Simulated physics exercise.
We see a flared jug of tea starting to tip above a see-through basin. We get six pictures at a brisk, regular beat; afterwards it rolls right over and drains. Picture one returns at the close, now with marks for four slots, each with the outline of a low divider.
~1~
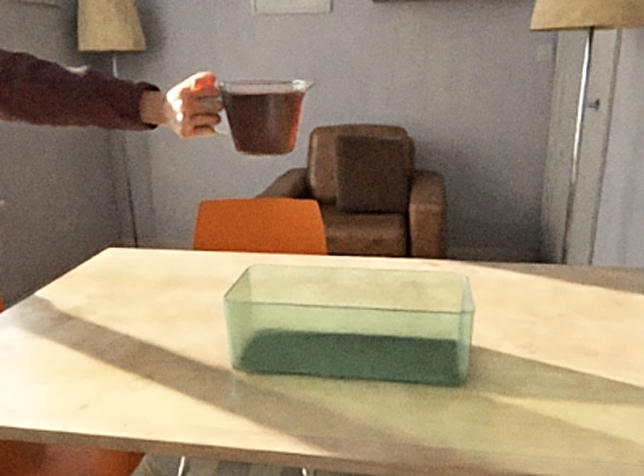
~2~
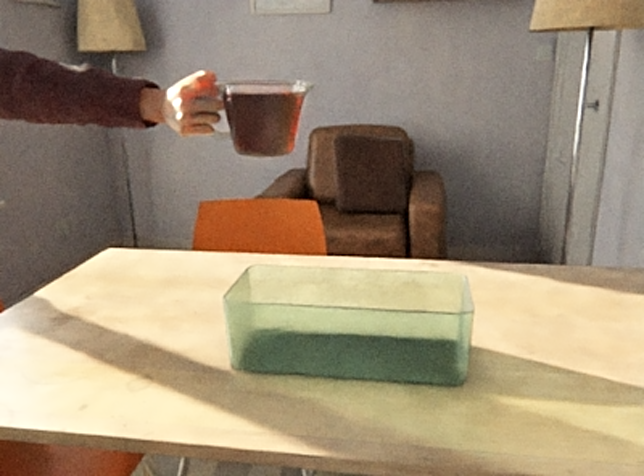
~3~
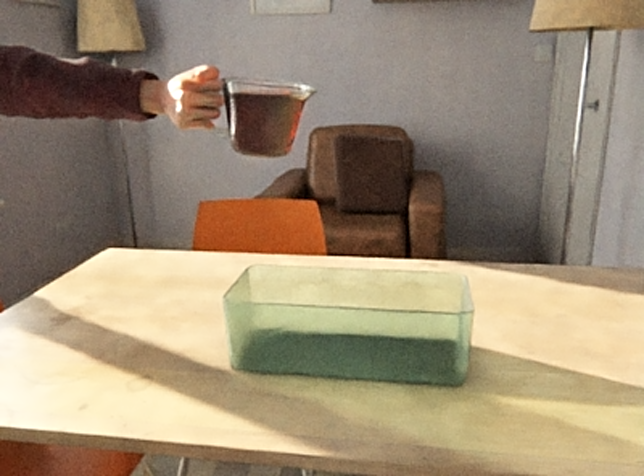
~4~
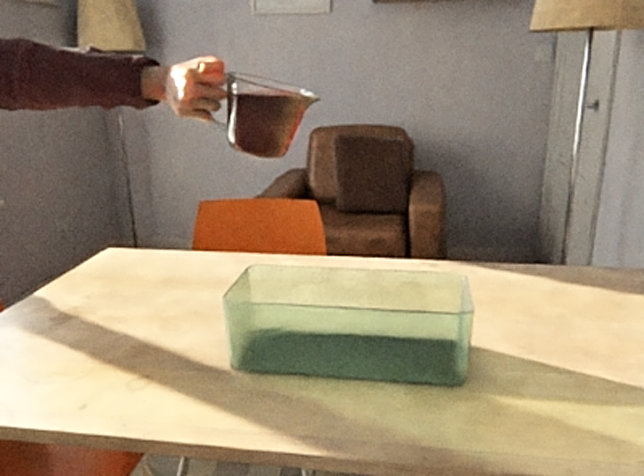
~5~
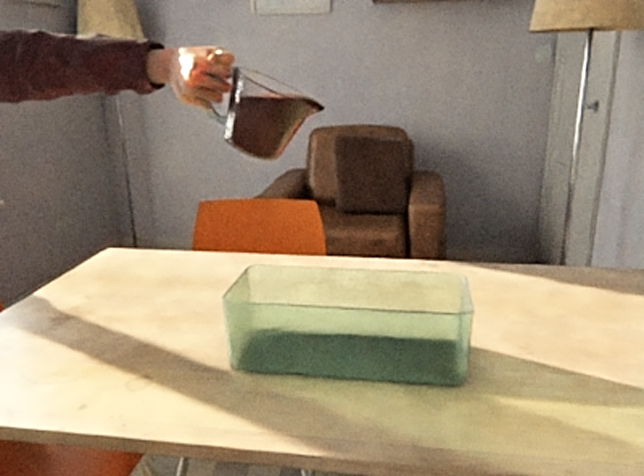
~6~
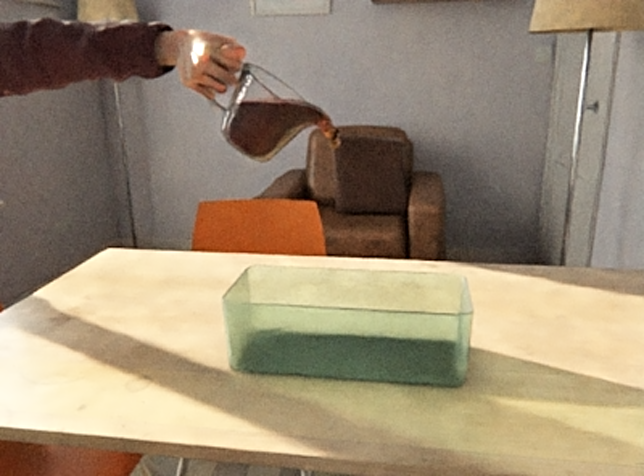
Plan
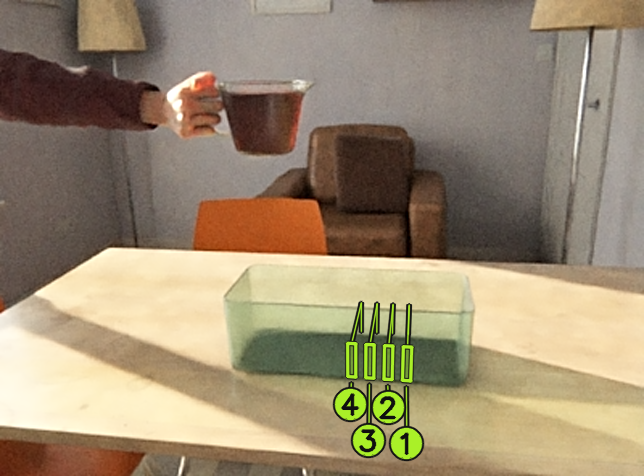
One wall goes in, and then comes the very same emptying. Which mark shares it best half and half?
The answer is place 3.
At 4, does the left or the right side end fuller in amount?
The right one.
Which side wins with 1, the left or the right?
The left side.
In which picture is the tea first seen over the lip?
Picture 5.
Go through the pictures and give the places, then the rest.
In the first picture, upright, lip at (313, 84); basin from (231, 366) to (467, 383); nothing has left yet.
In the second picture, upright, lip at (314, 86); nothing has left yet.
In the third picture, tipped about 7°, lip at (316, 91); nothing has left yet.
In the fourth picture, tipped about 15°, lip at (319, 99); nothing has left yet.
In the fifth picture, tipped about 25°, lip at (321, 110); tea is over the lip, down to (321, 110).
In the sixth picture, tipped about 37°, lip at (321, 124); tea is over the lip, down to (336, 145).
In lime, 1 at (406, 386); 2 at (387, 385); 3 at (369, 384); 4 at (351, 383).
For place 1, about 91 % ends left of the wall and 4 % right of it; 4 % is lost outside.
For place 2, about 83 % ends left of the wall and 10 % right of it; 7 % is lost outside.
For place 3, about 53 % ends left of the wall and 45 % right of it; 3 % is lost outside.
For place 4, about 18 % ends left of the wall and 79 % right of it; 3 % is lost outside.
